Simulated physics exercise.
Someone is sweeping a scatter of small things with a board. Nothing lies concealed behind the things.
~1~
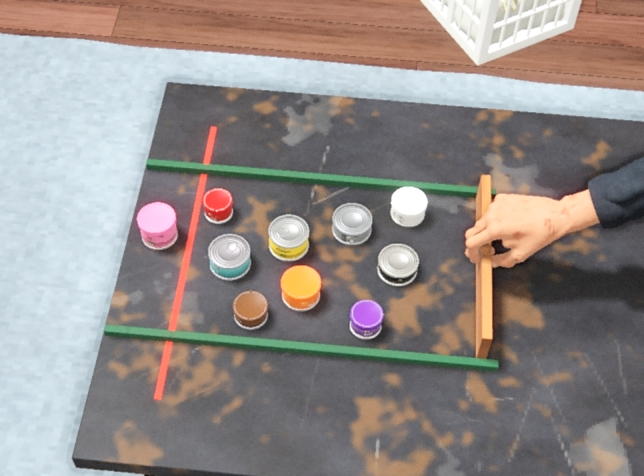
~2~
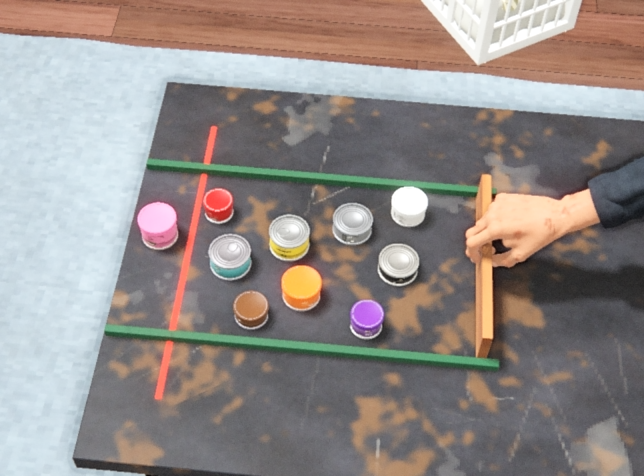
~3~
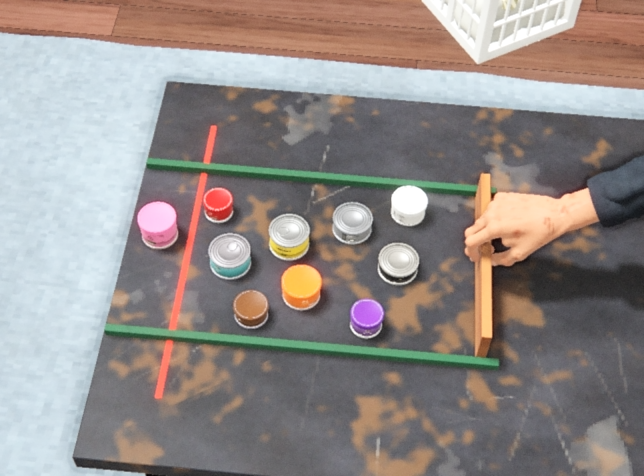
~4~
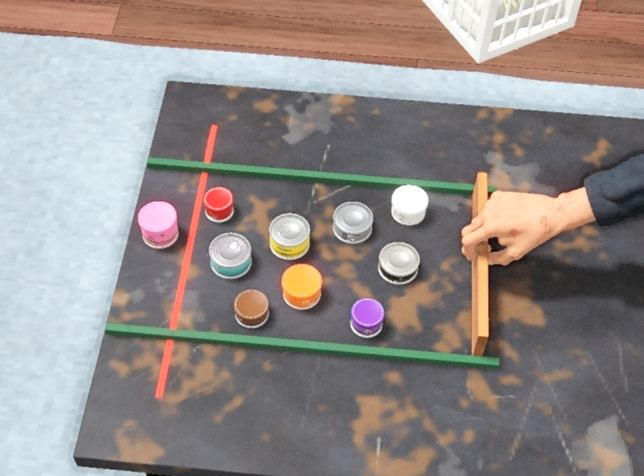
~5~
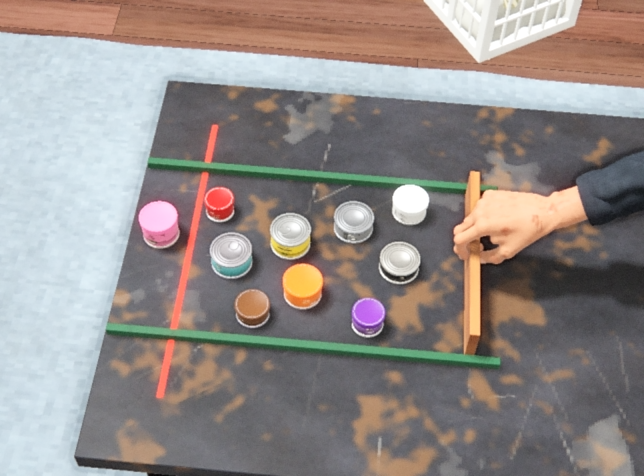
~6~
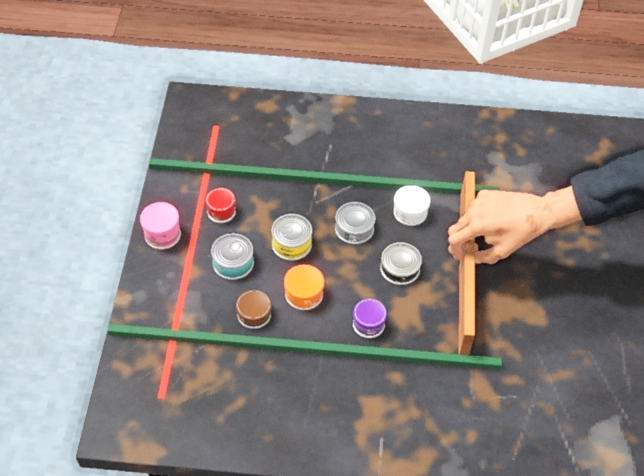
A hand slides a wooden board slightly left toward small colourful pots, which stay still.
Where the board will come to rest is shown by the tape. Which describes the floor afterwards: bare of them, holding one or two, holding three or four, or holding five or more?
The floor is holding one or two.
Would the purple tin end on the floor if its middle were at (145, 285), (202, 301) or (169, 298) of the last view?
Try one it is not knocked off; try two it is not knocked off; try three it is not knocked off.
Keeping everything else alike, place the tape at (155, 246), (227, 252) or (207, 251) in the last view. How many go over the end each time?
In order, 5, 0 and 1.
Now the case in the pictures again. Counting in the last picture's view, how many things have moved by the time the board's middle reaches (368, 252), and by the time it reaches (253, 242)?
At first I count 4, and then 9.
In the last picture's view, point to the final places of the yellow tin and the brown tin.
The yellow tin at (142, 224), the brown tin at (134, 297).
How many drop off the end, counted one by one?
1.
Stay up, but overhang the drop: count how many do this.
It's 2.
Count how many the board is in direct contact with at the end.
5.
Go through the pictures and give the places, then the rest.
The first picture shows pink pot (158, 226); red tin (218, 206); turquoise tin (230, 257); board (484, 264); tape (188, 250).
The second picture shows red tin (219, 206); black tin (398, 265).
The third picture shows turquoise tin (230, 256); brown tin (251, 310).
The fourth picture shows pink pot (159, 225); yellow tin (290, 237).
The fifth picture shows red tin (220, 205); orange tin (303, 287).
The sixth picture shows pink pot (161, 226); red tin (221, 206); turquoise tin (233, 257); board (467, 260); tape (191, 249).
Early on, none off yet; pink pot at rest near (161, 226); red tin at rest near (221, 206); turquoise tin at rest near (233, 257).
A while later, none off yet; pink pot at rest near (161, 226); red tin at rest near (221, 206); turquoise tin travelled a little near (216, 264).
Finally, the number that fall off is one or two; lost, pink pot.
